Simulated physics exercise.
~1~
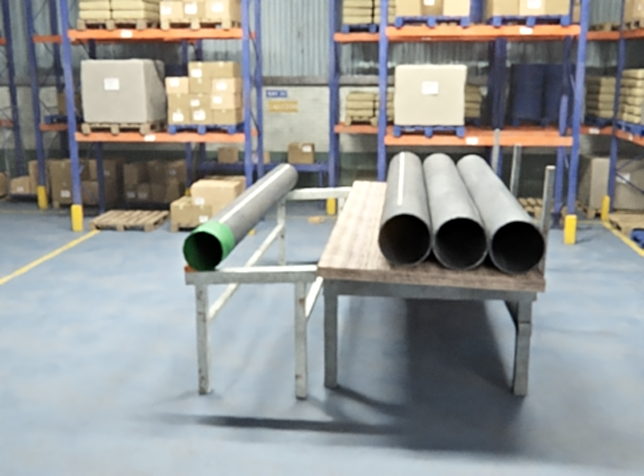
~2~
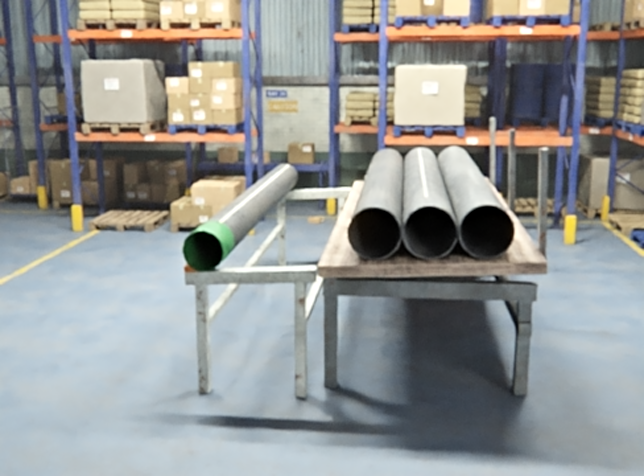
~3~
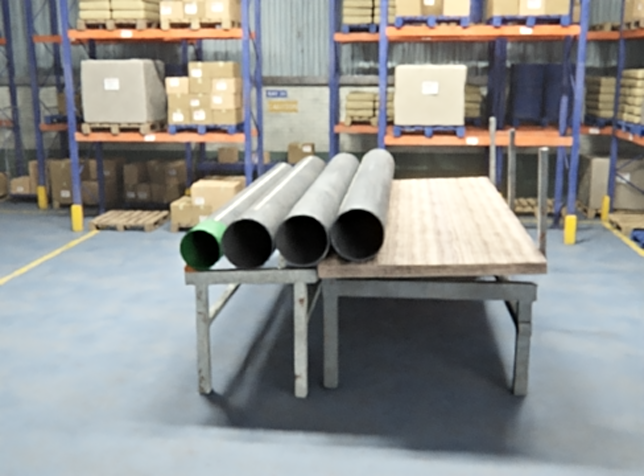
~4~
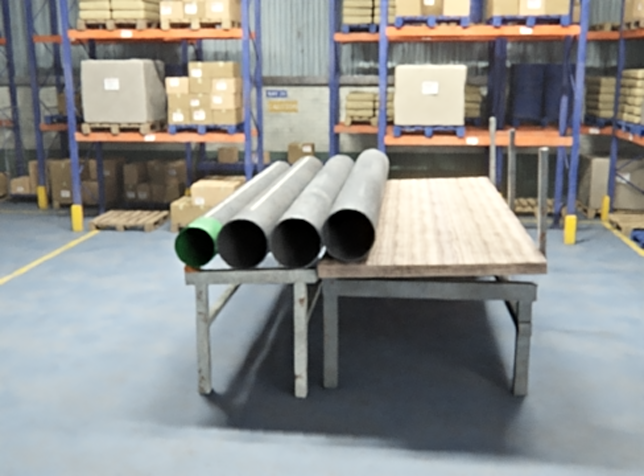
In a warehouse, three dark pipes lay on a wooden tabletop beside a metal rack holding a green-ended pipe. The tabletop tilted and the three rolled left until they bunched against the green-ended one, and all four ended up resting side by side.
